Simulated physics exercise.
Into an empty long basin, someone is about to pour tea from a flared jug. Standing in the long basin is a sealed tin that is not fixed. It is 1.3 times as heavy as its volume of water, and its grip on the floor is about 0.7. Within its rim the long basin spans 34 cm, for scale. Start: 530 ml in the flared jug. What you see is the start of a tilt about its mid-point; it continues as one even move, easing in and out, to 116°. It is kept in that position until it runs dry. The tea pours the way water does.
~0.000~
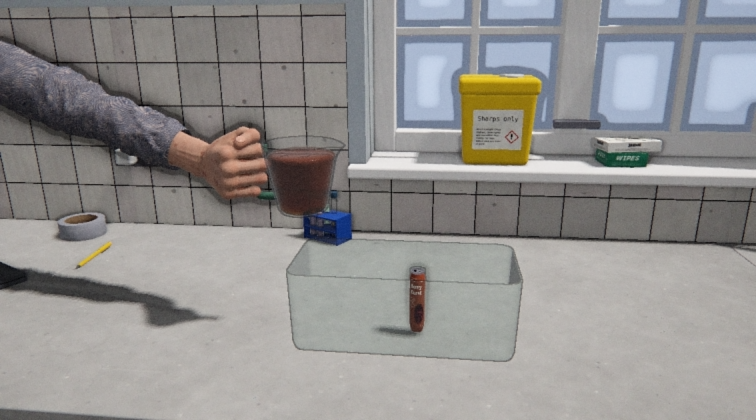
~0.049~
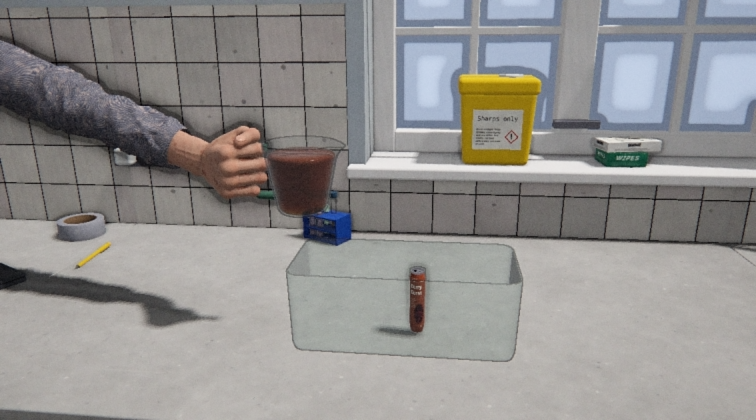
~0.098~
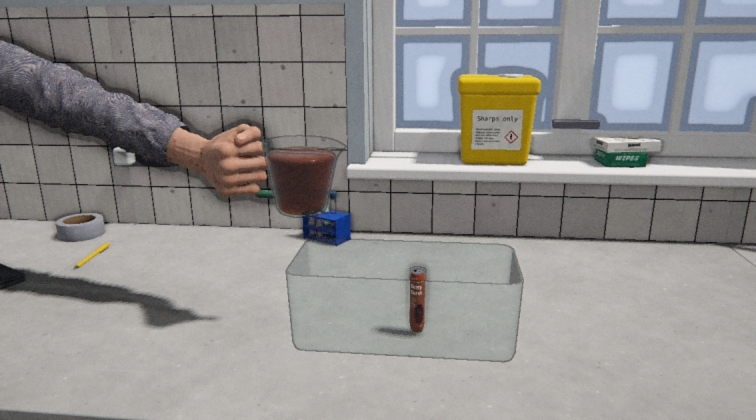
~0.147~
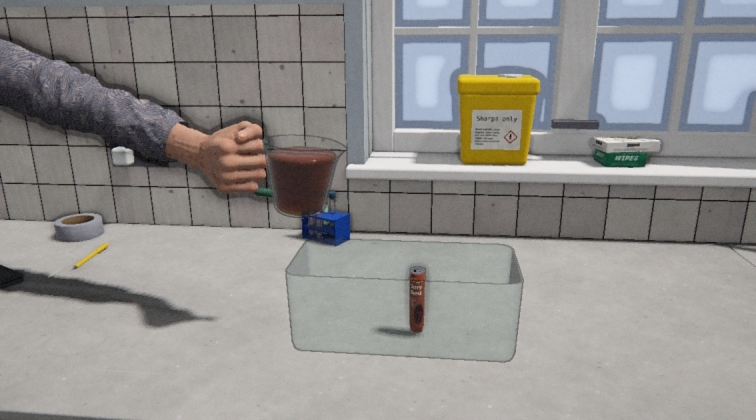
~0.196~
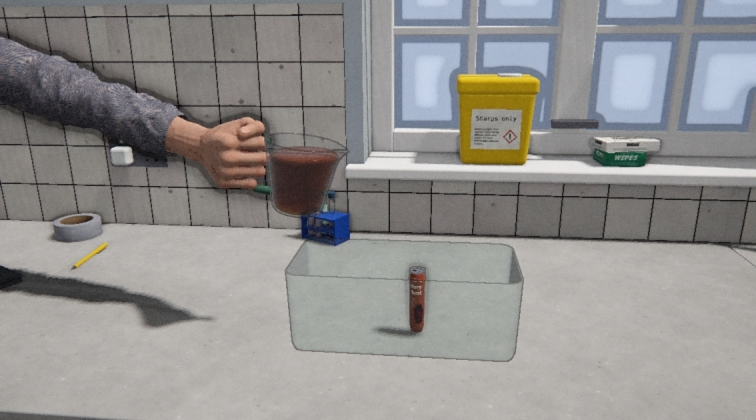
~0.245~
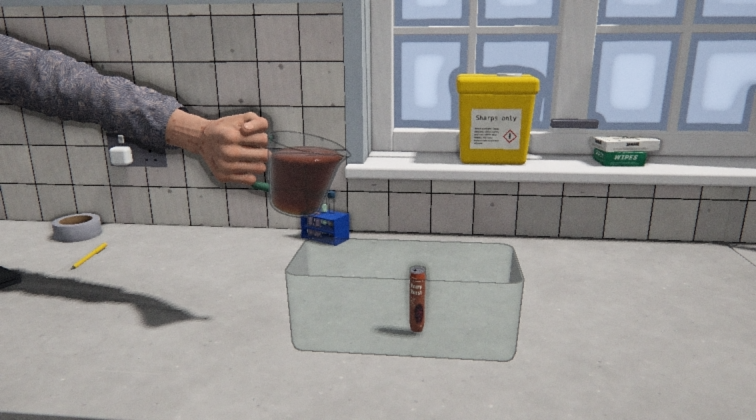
A flared glass jug of reddish-brown tea, gripped by a hand reaching in from the left, tilts slightly to the right above a clear long basin on a grey counter, while a small reddish tube in the basin stays still.
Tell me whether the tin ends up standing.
It does.
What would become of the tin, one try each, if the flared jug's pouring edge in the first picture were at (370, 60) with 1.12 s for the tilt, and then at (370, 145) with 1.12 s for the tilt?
The tin overturns the first time and overturns the second time.
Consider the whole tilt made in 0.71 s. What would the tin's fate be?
The tin remains upright.
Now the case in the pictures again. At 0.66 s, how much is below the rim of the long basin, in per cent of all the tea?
The basin holds roughly 14 in a hundred parts at that moment.
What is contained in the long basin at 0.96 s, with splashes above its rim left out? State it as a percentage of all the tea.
Some 86 percent.
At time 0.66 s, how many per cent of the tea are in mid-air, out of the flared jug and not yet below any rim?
I'd put it at about 22 percent.
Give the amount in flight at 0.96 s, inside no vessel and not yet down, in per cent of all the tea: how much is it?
Around 8 percent of the liquid.
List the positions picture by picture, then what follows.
Tilt 0°; pouring edge (345, 145); surface from (268, 152) to (336, 153); the long basin's rim runs from (297, 256) to (517, 264); the tin's top is at (418, 273), in the first frame.
Tilt 1°; pouring edge (346, 145); surface from (268, 151) to (336, 154), in the second frame.
Tilt 2°; pouring edge (347, 146); surface from (269, 151) to (337, 154), in the third frame.
Tilt 5°; pouring edge (348, 148); surface from (270, 151) to (338, 154), in the fourth frame.
Tilt 9°; pouring edge (349, 151); surface from (271, 151) to (340, 154), in the fifth frame.
Tilt 13°; pouring edge (351, 155); surface from (273, 152) to (344, 155), in the sixth frame.
By 0.66 s the tilt is 74° and 63 per cent is still to pour; the tin stands where it began.
By 0.96 s the tilt is 110° and 6 per cent is still to pour; the tin stands where it began.
By 1.28 s the tilt is 116° and 0 per cent is still to pour; the tin stands where it began.
By 1.62 s the tilt is 116° and 0 per cent is still to pour; the tin stands where it began.
At rest the tin stands where it began.
